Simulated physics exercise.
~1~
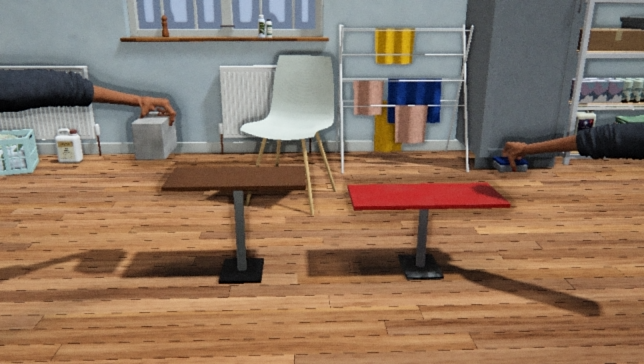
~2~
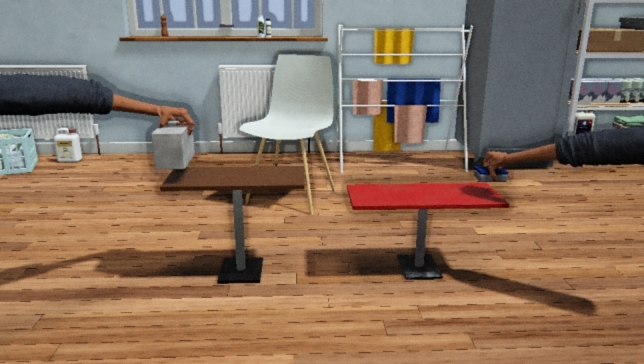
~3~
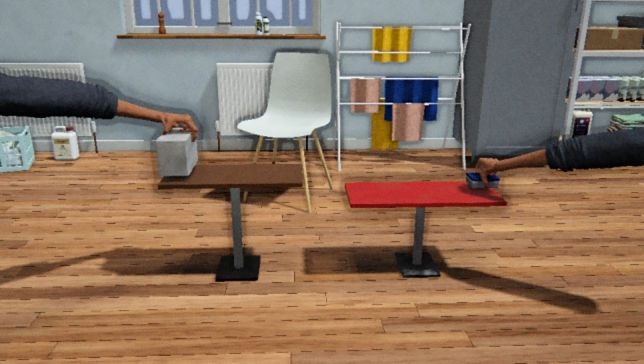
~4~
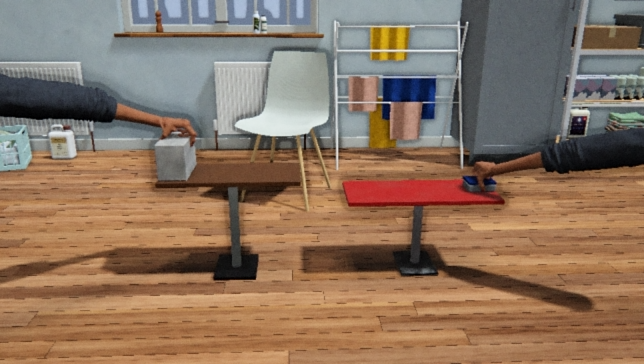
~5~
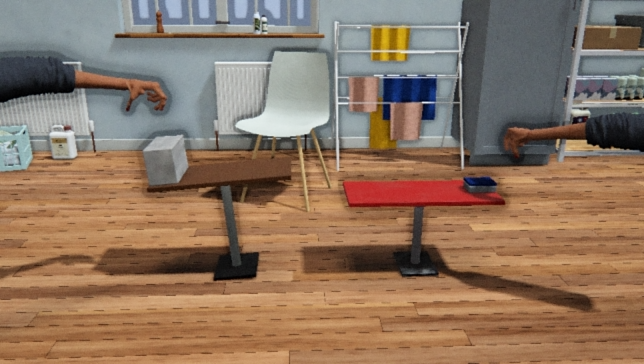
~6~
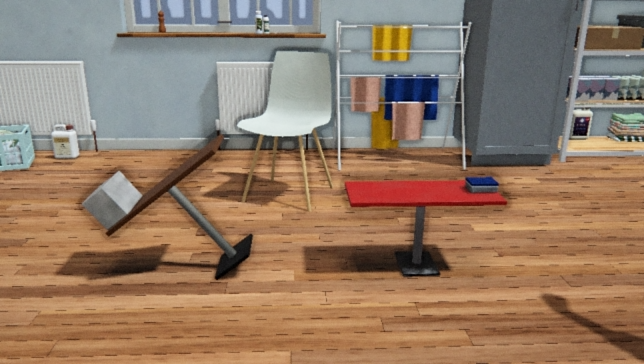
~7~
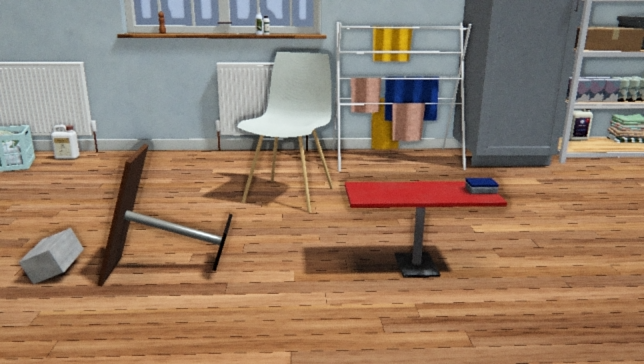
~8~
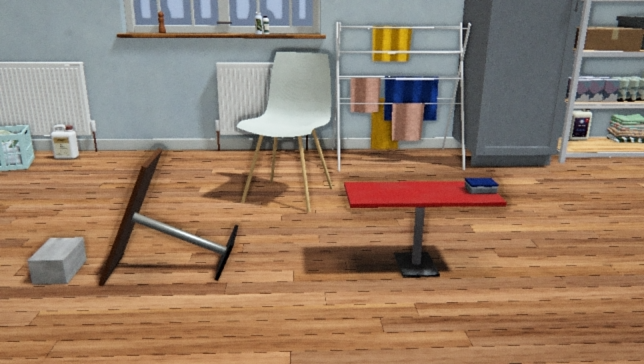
In a room, hands placing a grey block and small blue object on two tables, the brown toppling left, the red staying upright.
